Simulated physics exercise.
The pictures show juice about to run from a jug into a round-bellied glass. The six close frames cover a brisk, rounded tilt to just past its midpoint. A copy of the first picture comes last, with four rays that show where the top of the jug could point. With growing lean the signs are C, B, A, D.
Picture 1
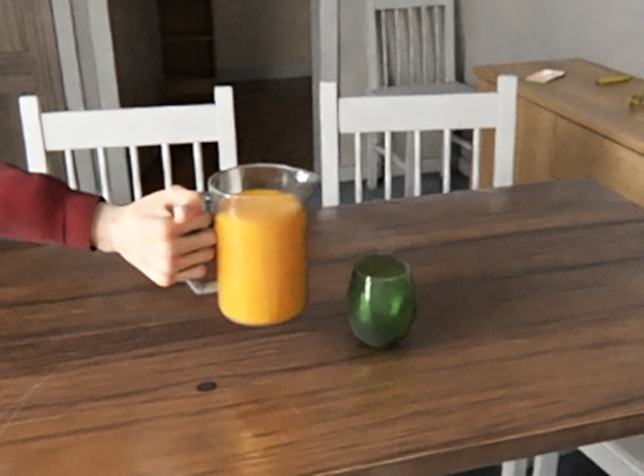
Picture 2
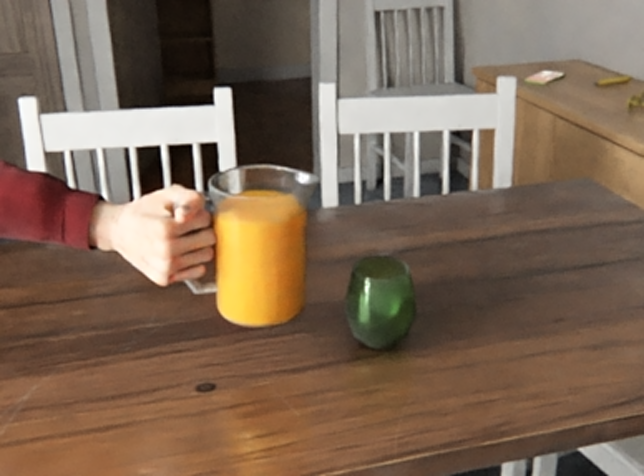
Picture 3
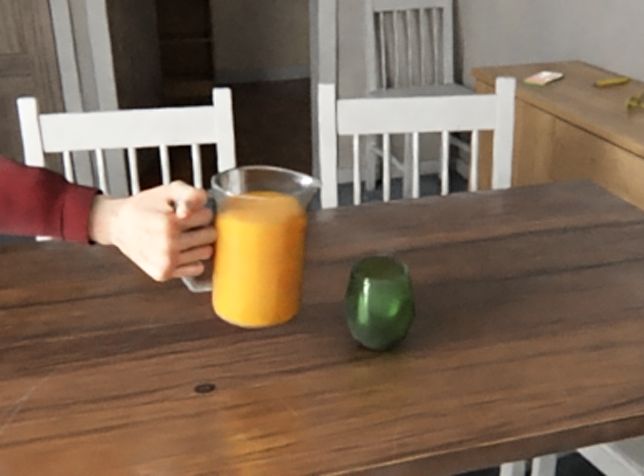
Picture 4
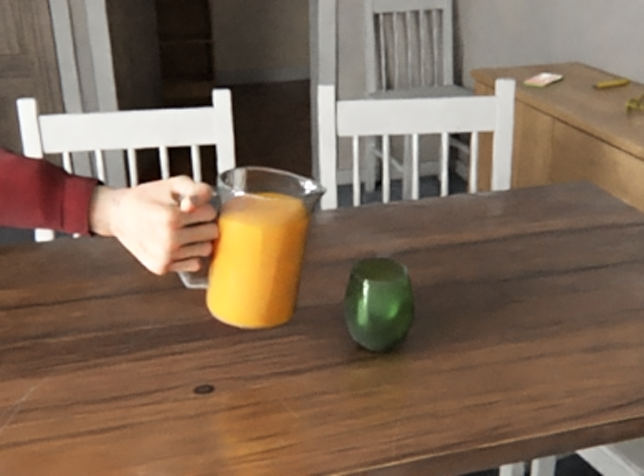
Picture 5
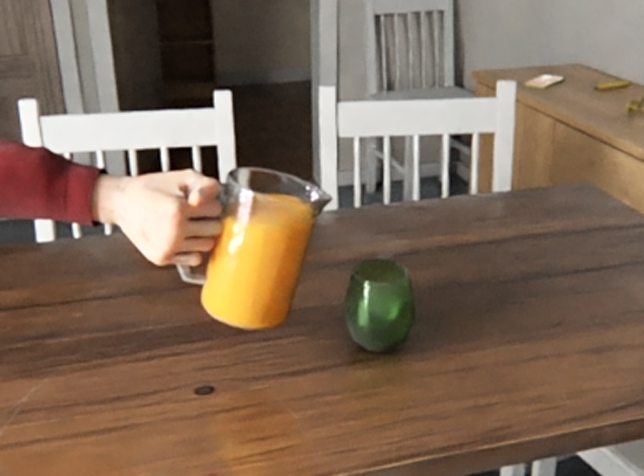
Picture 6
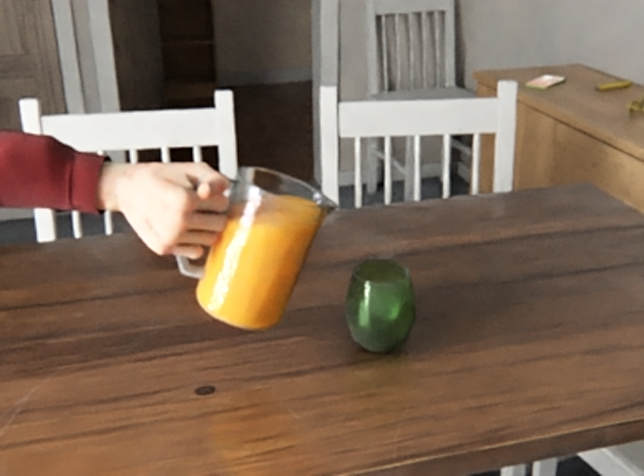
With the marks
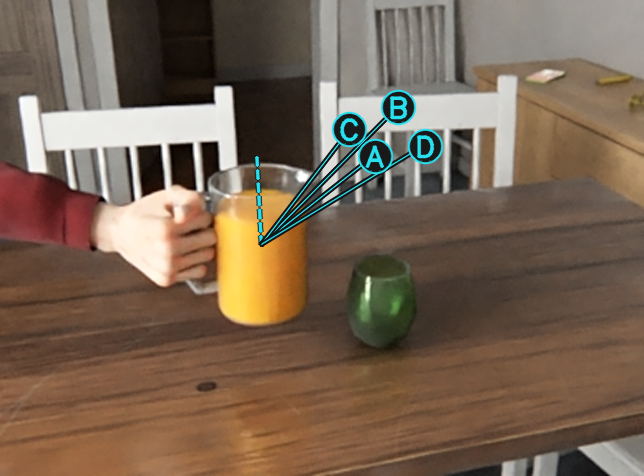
At a dark wooden table with white chairs behind it, a hand in a red sleeve holds a glass jug of orange juice upright, then gradually tilts it rightward beside a still, round-bellied green glass.
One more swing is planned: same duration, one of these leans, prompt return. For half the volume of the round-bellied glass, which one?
Choose A.
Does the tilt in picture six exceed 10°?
Yes.
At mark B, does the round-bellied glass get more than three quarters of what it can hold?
No, it does not.
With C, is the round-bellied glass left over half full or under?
Under half.
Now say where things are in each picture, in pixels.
Upright, lip at (317, 177); rim of the round-bellied glass round (382, 267); nothing has left yet.
Upright, lip at (317, 179); nothing has left yet.
Tipped about 4°, lip at (320, 182); nothing has left yet.
Tipped about 9°, lip at (324, 189); nothing has left yet.
Tipped about 16°, lip at (331, 196); nothing has left yet.
Tipped about 22°, lip at (336, 204); nothing has left yet.
On the marked copy, A at (361, 165); B at (385, 118); C at (339, 143); D at (410, 153).
Choosing A, the round-bellied glass ends with about 51 % of what it can hold.
Choosing B, the round-bellied glass ends with about 32 % of what it can hold.
Choosing C, the round-bellied glass ends with about 17 % of what it can hold.
Choosing D, the round-bellied glass ends with about 70 % of what it can hold.
